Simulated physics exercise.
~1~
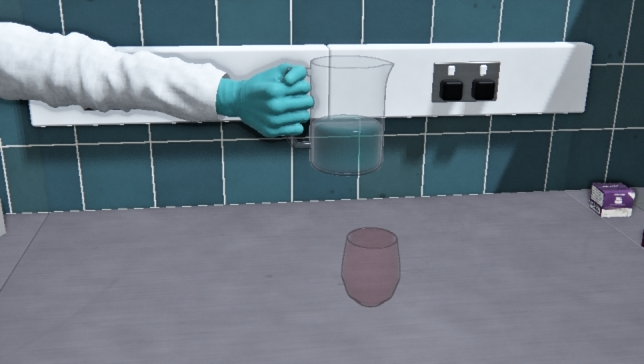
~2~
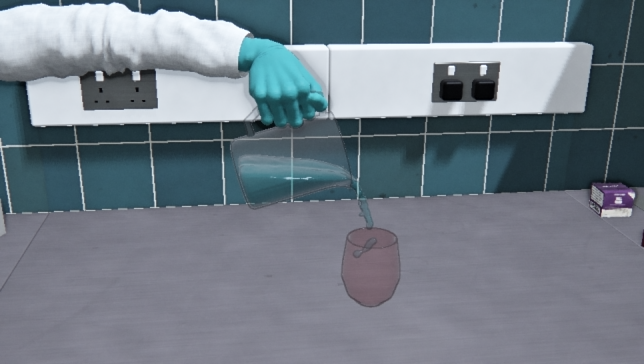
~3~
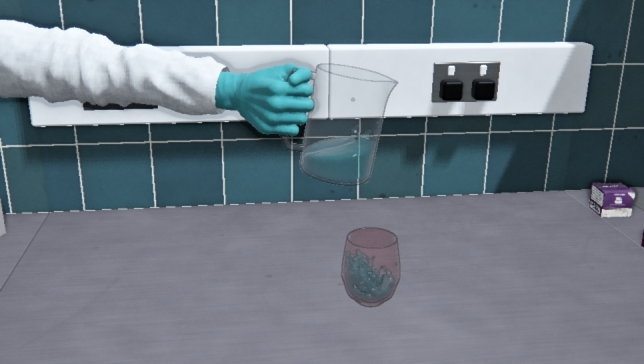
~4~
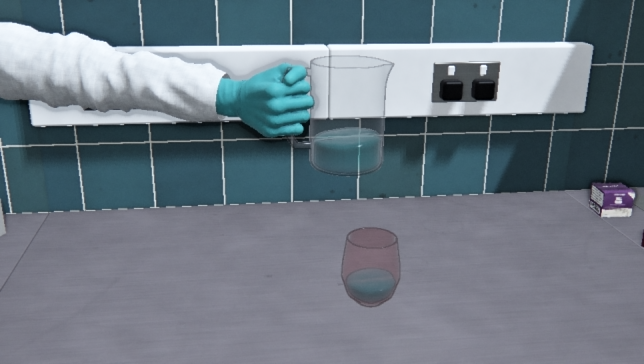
At a tiled lab worktop, a gloved hand tips a pitcher, partly fills a glass, and levels it.
